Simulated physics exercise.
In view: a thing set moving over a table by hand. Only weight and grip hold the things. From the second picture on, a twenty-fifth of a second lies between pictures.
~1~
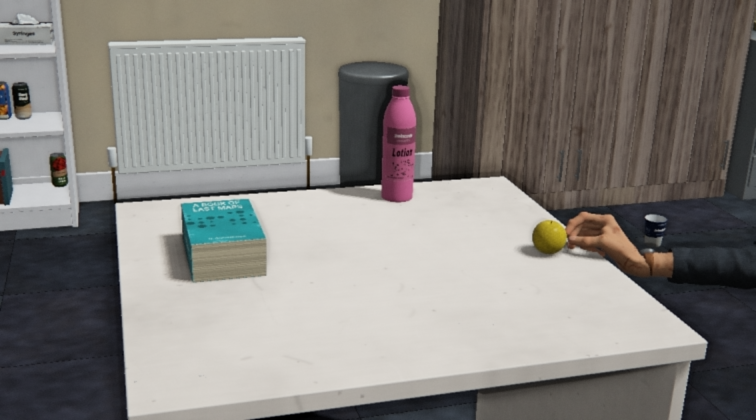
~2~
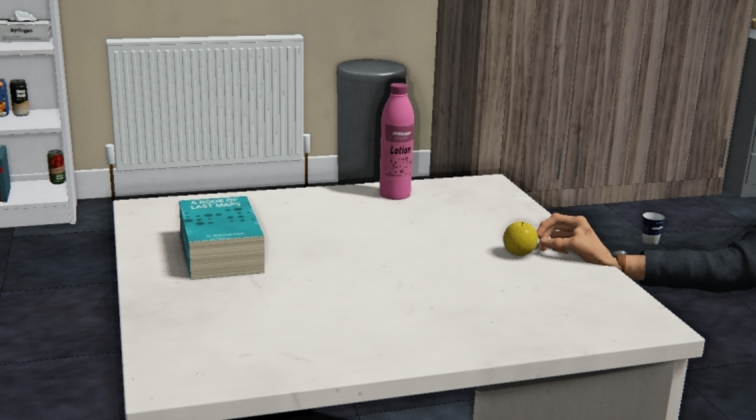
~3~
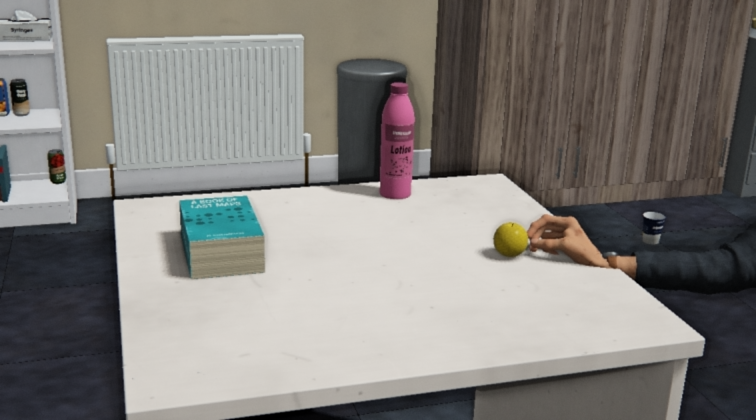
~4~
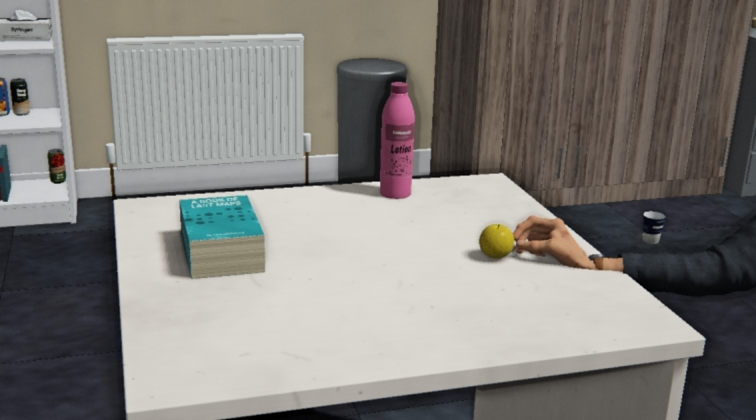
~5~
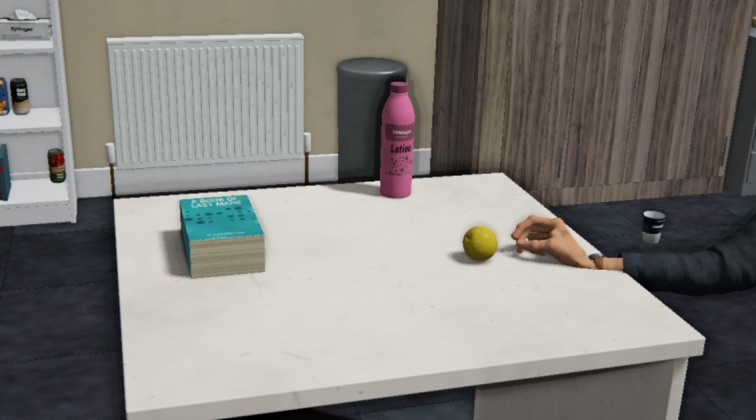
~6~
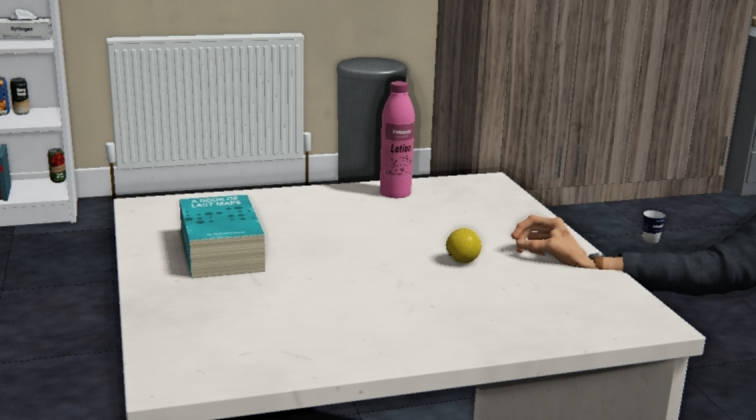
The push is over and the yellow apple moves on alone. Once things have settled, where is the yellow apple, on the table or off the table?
The yellow apple goes over the edge.
Then, 0.20 s past the last view, yellow apple displaced well along near (379, 258).
Then, 0.60 s past the last view, yellow apple displaced well along near (196, 285).
Then, 0.90 s past the last view, yellow apple now off the table.
Then, 1.20 s past the last view, things are still on the move.
Finally, off the table, yellow apple.
